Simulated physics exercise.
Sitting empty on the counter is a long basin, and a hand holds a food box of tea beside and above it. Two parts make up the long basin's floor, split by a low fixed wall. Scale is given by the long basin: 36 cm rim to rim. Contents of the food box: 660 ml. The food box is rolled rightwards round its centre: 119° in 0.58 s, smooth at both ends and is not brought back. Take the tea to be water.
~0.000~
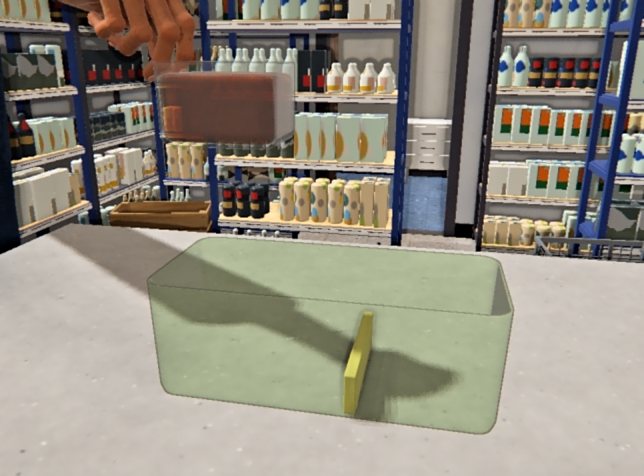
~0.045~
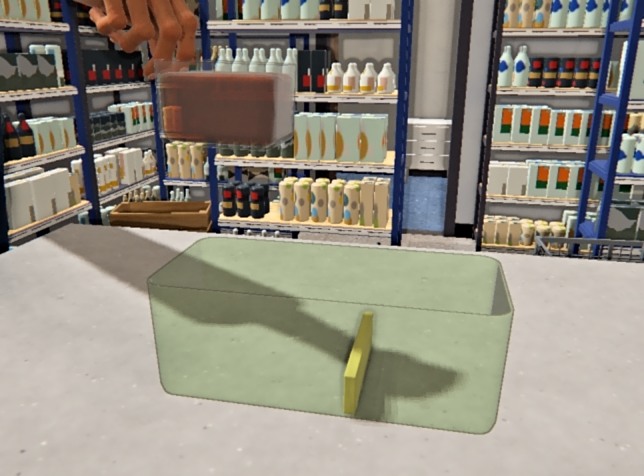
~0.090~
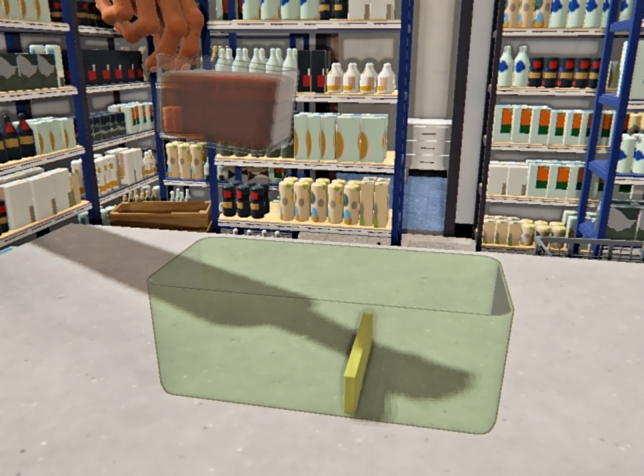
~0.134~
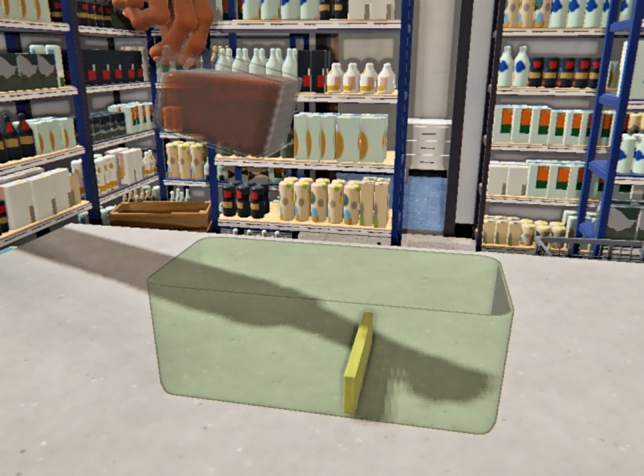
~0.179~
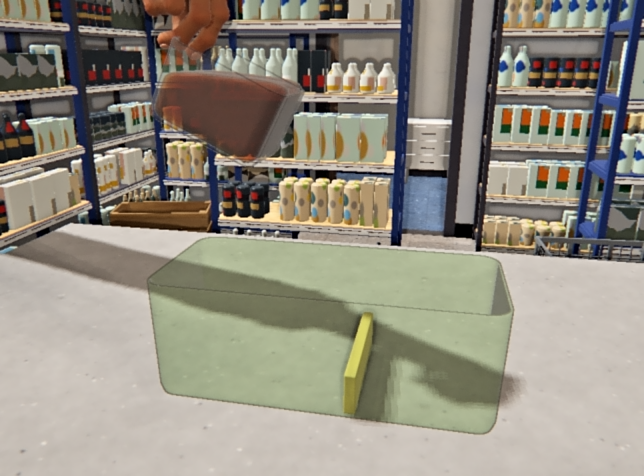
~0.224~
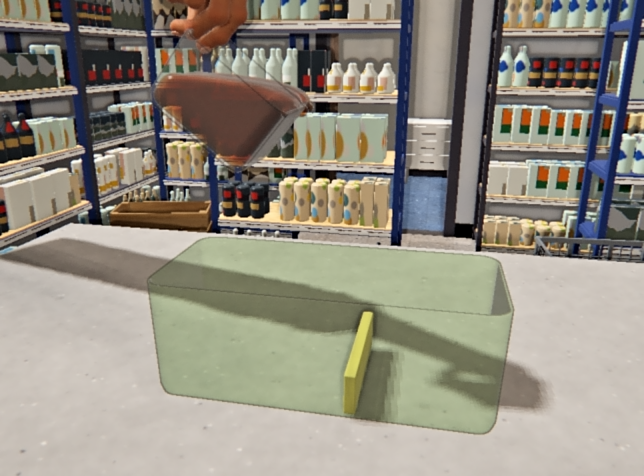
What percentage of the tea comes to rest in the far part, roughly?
37 %.
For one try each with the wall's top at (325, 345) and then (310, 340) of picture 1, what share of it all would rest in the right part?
The first try gives 70 percent and the second 85 percent.
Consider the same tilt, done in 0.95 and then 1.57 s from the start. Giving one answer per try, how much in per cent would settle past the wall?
Roughly 60 per cent the first time and 65 per cent the second.
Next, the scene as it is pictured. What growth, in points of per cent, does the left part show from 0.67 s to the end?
Change: Approx. 5 %.
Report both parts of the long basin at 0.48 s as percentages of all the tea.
14 per cent left and 18 right, roughly.
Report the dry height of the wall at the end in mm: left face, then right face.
About 32 mm left, about 32 mm right.
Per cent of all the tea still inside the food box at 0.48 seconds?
18 %.
Then, 0.48 s in, the tilt is 111° and 17 per cent is still to pour, 13 is left of the wall and 19 right of it.
Then, 0.67 s in, the tilt is 119° and 1 per cent is still to pour, 56 is left of the wall and 36 right of it.
Then, 0.87 s in, the tilt is 119° and 0 per cent is still to pour, 59 is left of the wall and 36 right of it.
Then, 1.08 s in, the tilt is 119° and 0 per cent is still to pour, 61 is left of the wall and 37 right of it.
Finally, 61 per cent lies left of the wall, 37 right of it and 2 outside.
